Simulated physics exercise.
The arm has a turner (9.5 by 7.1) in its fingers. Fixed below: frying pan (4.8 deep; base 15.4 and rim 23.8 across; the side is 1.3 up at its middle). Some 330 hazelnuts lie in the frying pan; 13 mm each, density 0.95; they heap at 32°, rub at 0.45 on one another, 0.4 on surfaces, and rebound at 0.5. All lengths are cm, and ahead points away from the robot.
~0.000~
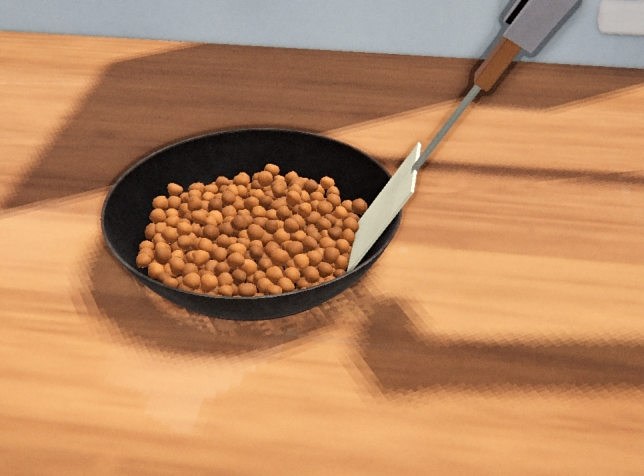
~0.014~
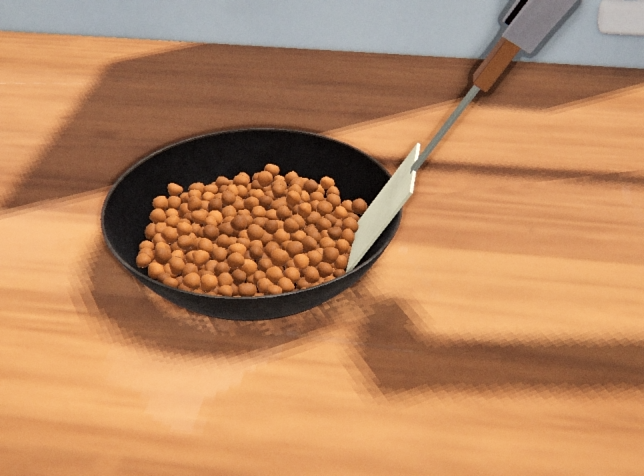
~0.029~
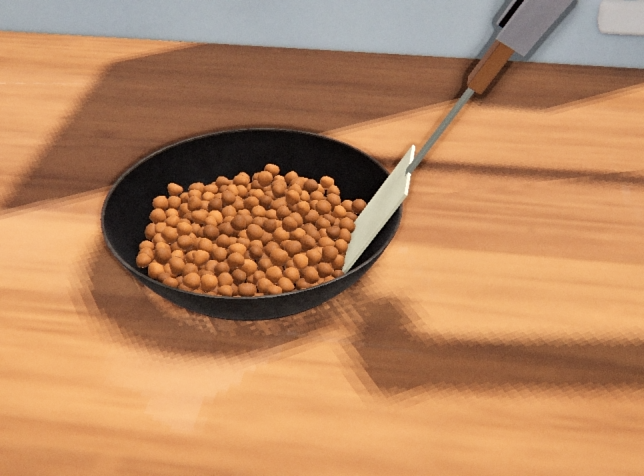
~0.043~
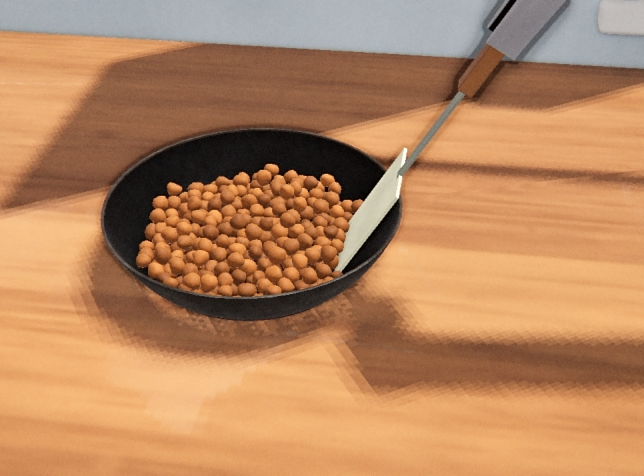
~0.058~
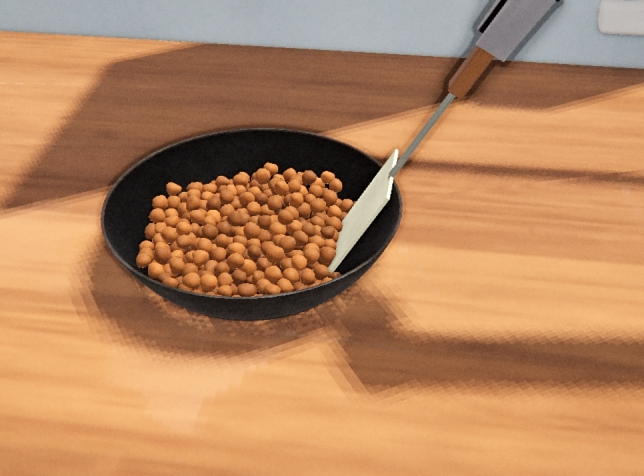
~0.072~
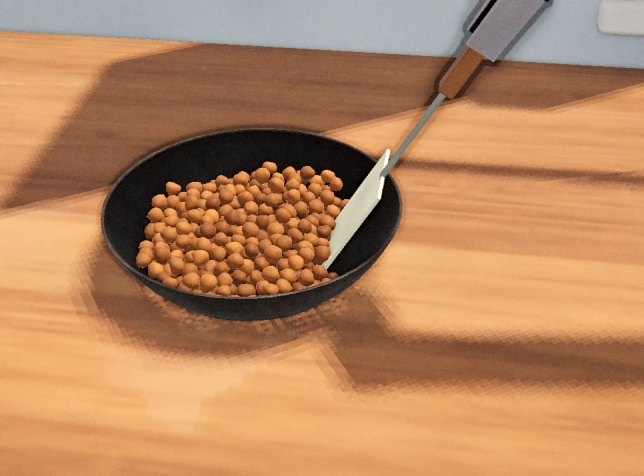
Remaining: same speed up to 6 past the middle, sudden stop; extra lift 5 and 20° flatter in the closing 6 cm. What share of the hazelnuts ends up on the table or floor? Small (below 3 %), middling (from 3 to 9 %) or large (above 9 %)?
Share on the table or floor: Small (below 3 %).
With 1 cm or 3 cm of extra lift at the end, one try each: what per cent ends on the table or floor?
Some 0 and 0 per cent.
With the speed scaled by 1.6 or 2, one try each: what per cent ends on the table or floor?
Some 10 and 15 per cent.
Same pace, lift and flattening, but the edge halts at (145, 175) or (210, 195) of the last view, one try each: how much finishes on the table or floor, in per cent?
About 15 and 0 per cent.
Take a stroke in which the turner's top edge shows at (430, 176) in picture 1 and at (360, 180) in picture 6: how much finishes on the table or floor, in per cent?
About 15 per cent.
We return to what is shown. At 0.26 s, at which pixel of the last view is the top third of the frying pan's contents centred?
Near (197, 210).
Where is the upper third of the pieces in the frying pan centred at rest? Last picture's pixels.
Around (171, 214).
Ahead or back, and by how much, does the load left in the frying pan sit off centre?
Some 3.5 cm ahead.
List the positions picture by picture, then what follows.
In the first frame, turner top edge at (416, 167), sloping 60°; upper third of the load around (250, 231), from x 145 to 360, top at y 170; 332 in the frying pan.
In the second frame, turner top edge at (415, 167), sloping 60°; upper third of the load around (250, 231), from x 145 to 360, top at y 170.
In the third frame, turner top edge at (410, 169), sloping 60°; upper third of the load around (254, 231), from x 145 to 360, top at y 170.
In the fourth frame, turner top edge at (402, 172), sloping 60°; upper third of the load around (257, 229), from x 145 to 360, top at y 170.
In the fifth frame, turner top edge at (393, 173), sloping 60°; upper third of the load around (257, 228), from x 145 to 355, top at y 170.
In the sixth frame, turner top edge at (384, 173), sloping 60°; upper third of the load around (256, 224), from x 145 to 355, top at y 170; 332 in the frying pan.
After 0.16 s, sloping 60°, highest piece 5 above the table; 332 in the frying pan.
After 0.26 s, sloping 50°, highest piece 6 above the table; 332 in the frying pan.
After 0.50 s, sloping 40°, highest piece 6 above the table; 328 in the frying pan, 2 on the table or floor, 2 on the blade or in flight.
After 1.55 s, sloping 40°, highest piece 5 above the table; 327 in the frying pan, 5 on the table or floor.
At rest, 327 in the frying pan, 5 on the table or floor. That is 2 % on the table or floor.
